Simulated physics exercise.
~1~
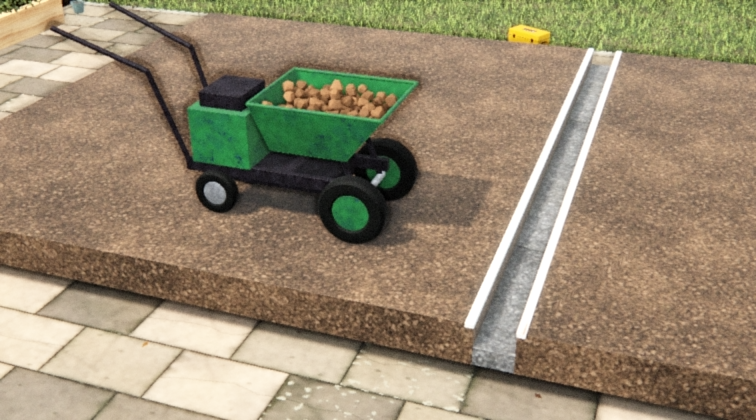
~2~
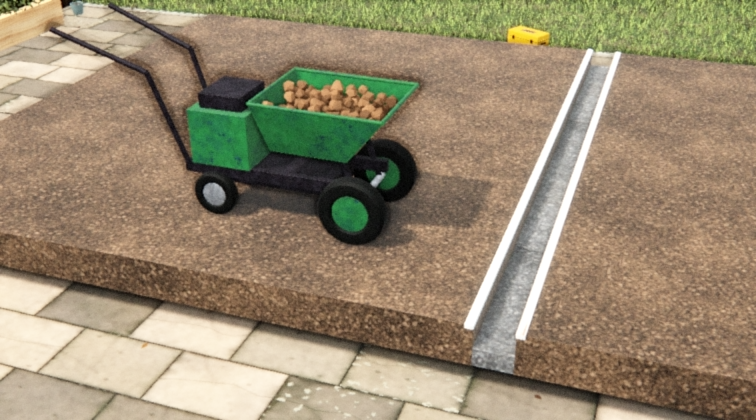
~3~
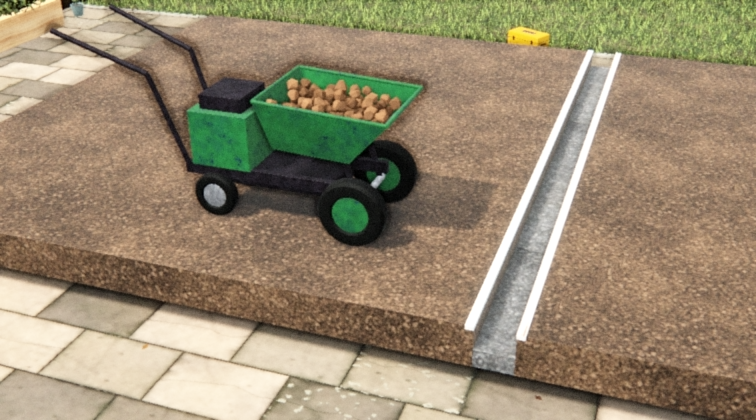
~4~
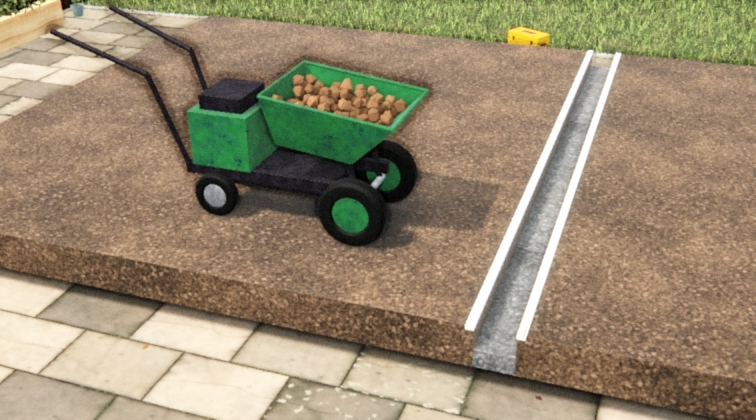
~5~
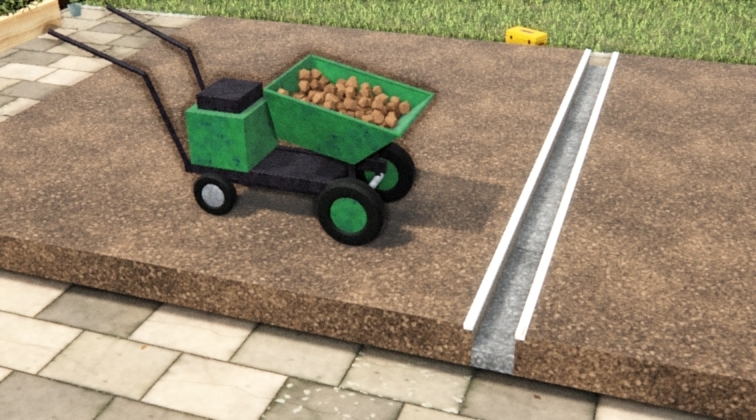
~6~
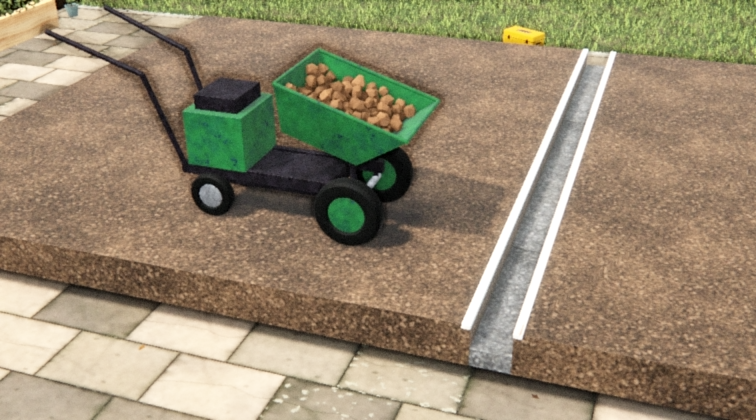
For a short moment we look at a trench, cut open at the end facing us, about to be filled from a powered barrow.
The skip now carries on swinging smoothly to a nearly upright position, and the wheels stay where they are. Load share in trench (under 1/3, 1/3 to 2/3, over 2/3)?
From a third to two-thirds.
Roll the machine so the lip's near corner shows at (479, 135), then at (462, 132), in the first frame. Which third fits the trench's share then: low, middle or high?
Note - stop 1: Below one third; stop 2: Less than a third.
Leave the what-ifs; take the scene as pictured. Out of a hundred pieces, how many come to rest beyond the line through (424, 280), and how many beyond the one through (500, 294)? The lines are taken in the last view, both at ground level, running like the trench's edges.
I'd say some 100 in a hundred, and after that 40 in a hundred.
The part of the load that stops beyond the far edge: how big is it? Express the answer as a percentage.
Close to 5 per cent.
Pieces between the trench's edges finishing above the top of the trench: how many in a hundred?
20 per cent, near enough.
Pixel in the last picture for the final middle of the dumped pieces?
Close to (513, 238).
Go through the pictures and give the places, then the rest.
The first frame shows lip of the skip near (381, 122), level; top of the load near (320, 106), clay clods; first edge of the trench near (485, 289); far edge near (534, 298), the trench under half as wide as the skip, and about half as deep as wide.
The second frame shows lip of the skip near (382, 124), level; top of the load near (321, 106).
The third frame shows lip of the skip near (387, 127), tipped barely; top of the load near (324, 106).
The fourth frame shows lip of the skip near (393, 130), tipped a little; top of the load near (318, 99).
The fifth frame shows lip of the skip near (400, 135), tipped a little; top of the load near (323, 96).
The sixth frame shows lip of the skip near (406, 142), tipped clearly; top of the load near (330, 92); first edge of the trench near (481, 290); far edge near (530, 299).
Shortly afterwards, skip tipped steeply; the whole lot in the skip.
Next, skip tipped right over; the bulk in the skip; a little short of the trench; only a few in or heaped over the trench; only a few falling.
Some moments later, skip tipped right over; a little in the skip; near a third short of the trench; near half in or heaped over the trench; only a few beyond it.
In the end, skip tipped right over; near a third short of the trench; near half in or heaped over the trench; a little beyond it.
